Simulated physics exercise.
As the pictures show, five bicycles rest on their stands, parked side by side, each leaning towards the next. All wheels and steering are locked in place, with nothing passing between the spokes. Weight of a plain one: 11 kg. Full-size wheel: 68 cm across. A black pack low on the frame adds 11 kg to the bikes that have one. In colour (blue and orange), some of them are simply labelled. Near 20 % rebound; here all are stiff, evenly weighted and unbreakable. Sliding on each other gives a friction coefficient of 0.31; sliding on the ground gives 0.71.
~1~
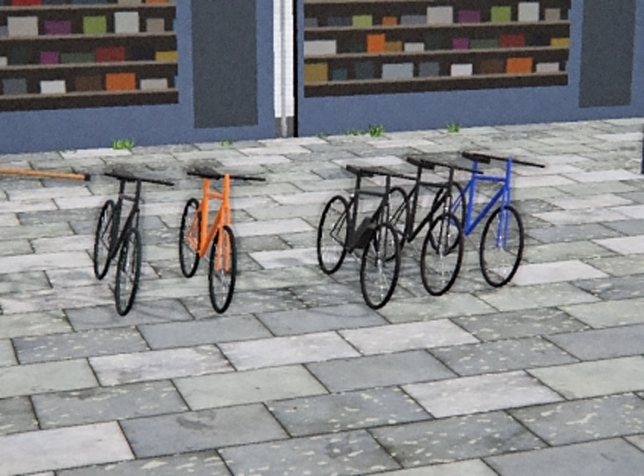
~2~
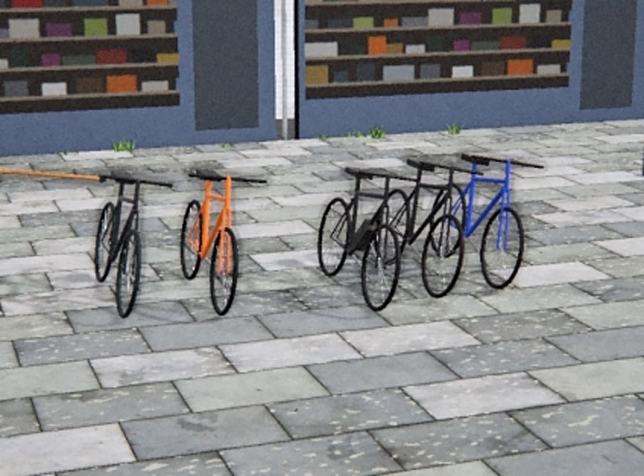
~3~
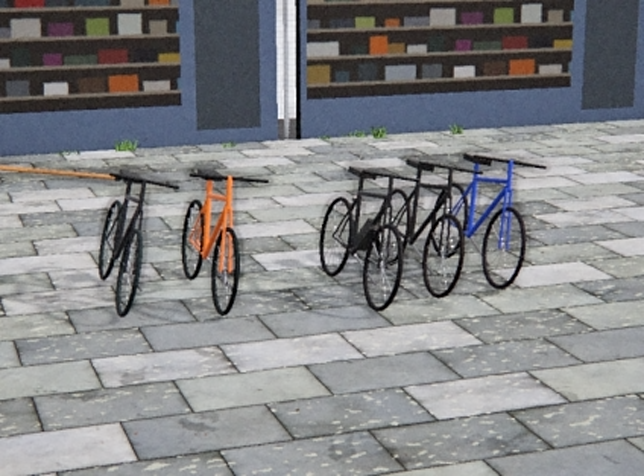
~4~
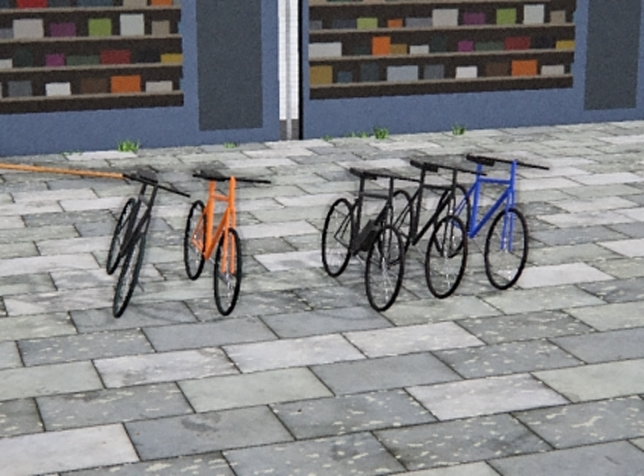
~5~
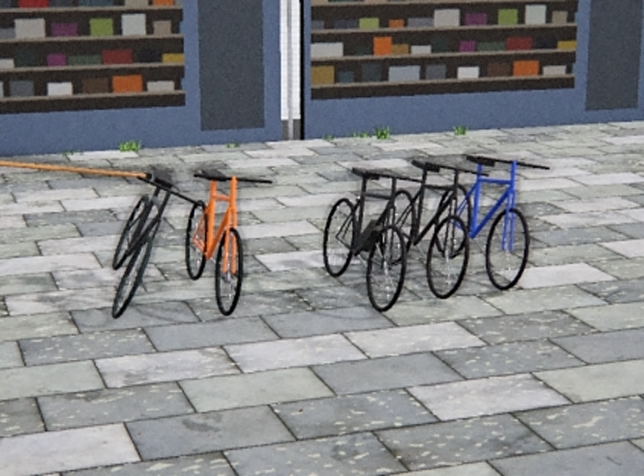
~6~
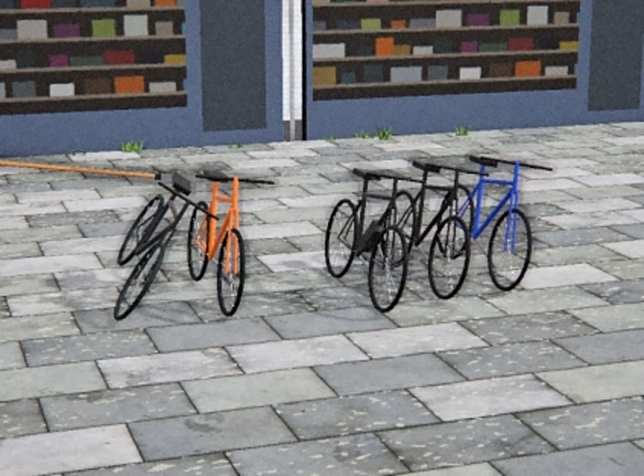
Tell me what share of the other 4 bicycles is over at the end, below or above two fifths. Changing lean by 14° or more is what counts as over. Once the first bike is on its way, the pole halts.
Below two fifths.
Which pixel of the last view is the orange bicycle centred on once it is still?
In the final picture its centre lies roughly at (295, 257).
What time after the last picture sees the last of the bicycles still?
Close to 1.5 seconds, I'd say.
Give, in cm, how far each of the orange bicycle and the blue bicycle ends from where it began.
Orange ends up 70 cm away; blue ends up 0 cm away.
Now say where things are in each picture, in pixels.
In the first picture (we follow the side turned to the camera), pole end (87, 178) 16 cm from the first bicycle; blue bicycle (525, 231); orange bicycle (236, 254); no other piece has moved.
In the second picture, pole end (102, 179) 47 mm from the first bicycle; blue bicycle (525, 233).
In the third picture, pole end (117, 178) pushing; blue bicycle (527, 233).
In the fourth picture, pole end pushing; blue bicycle (529, 234); no other piece has moved.
In the fifth picture, pole end (148, 177) pushing; blue bicycle (530, 234); no other piece has moved.
In the sixth picture, pole end (158, 177) stopped; blue bicycle (533, 235); orange bicycle (245, 257); no other piece has moved.
Then, 0.38 s on from the sixth picture, 1 of the 4 other bicycles over; orange bicycle tipped 14°.
Then, 0.74 s on from the sixth picture, 1 of the 4 other bicycles over; orange bicycle tipped 63°.
Finally, 1 of the 4 other bicycles over; orange bicycle lying flat; blue bicycle unmoved. That is 25 per cent. Three left standing. Seen by the last camera, middles, orange bicycle near (295, 257), blue bicycle near (486, 213).
